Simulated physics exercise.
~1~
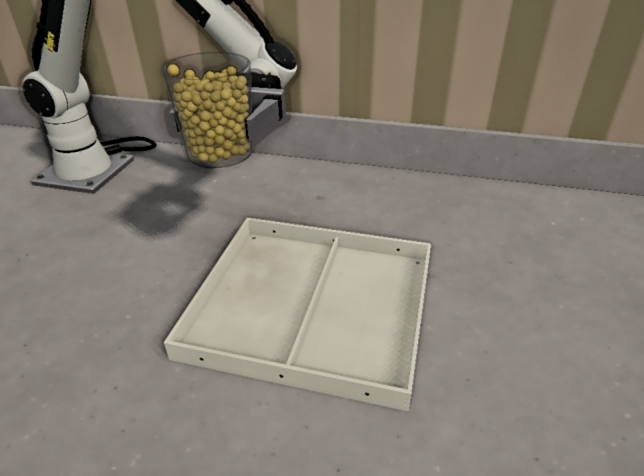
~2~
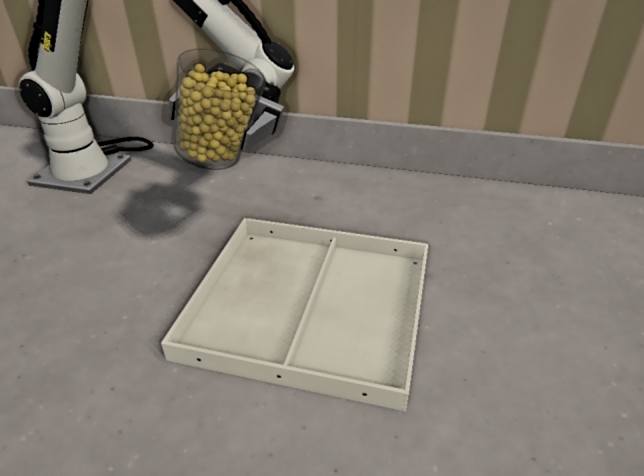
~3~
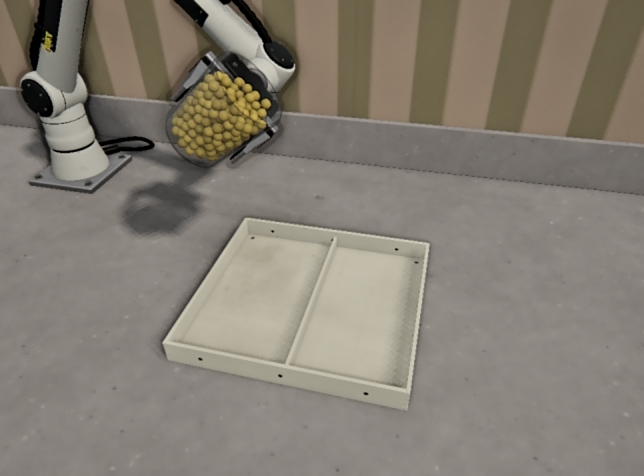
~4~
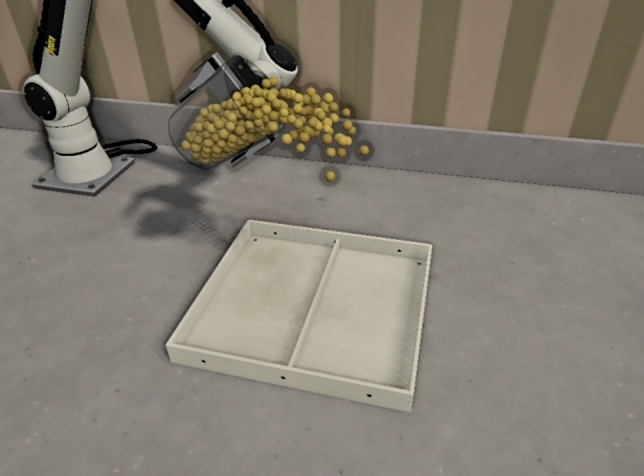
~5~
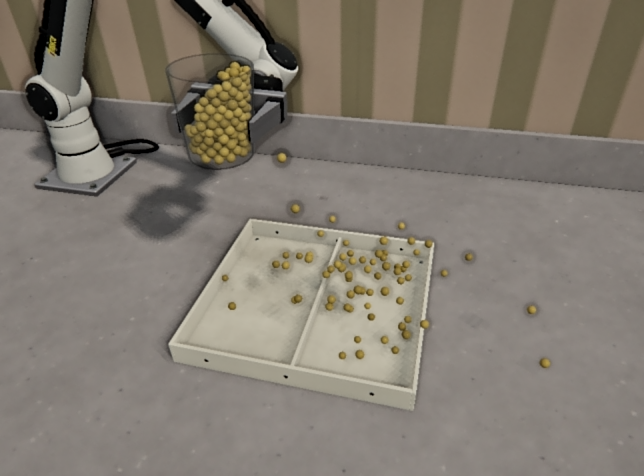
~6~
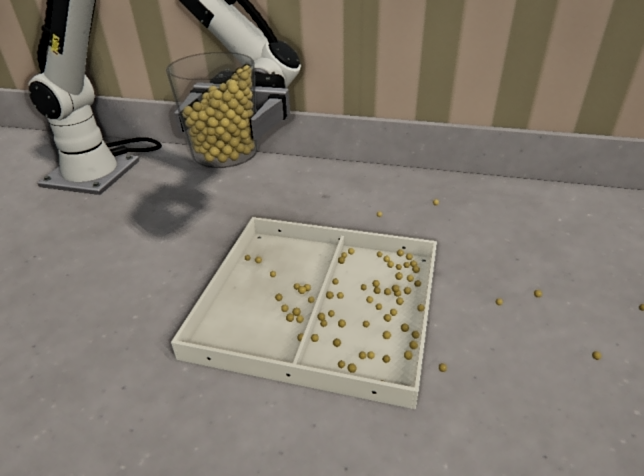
A clear tumbler full of yellow beads is held by a white robot arm above a grey speckled surface, seen from above, with a striped wall behind. A cream tray divided by a cross wall lies in front, and another white arm stands at the left. The tumbler leans to the right, and the beads slide toward its rim and spill out in a stream. As it swings upright again, beads scatter across the tray and beyond. Most beads stay in the tumbler, while more settle in the tray's right part than its left and a few roll away to the right.
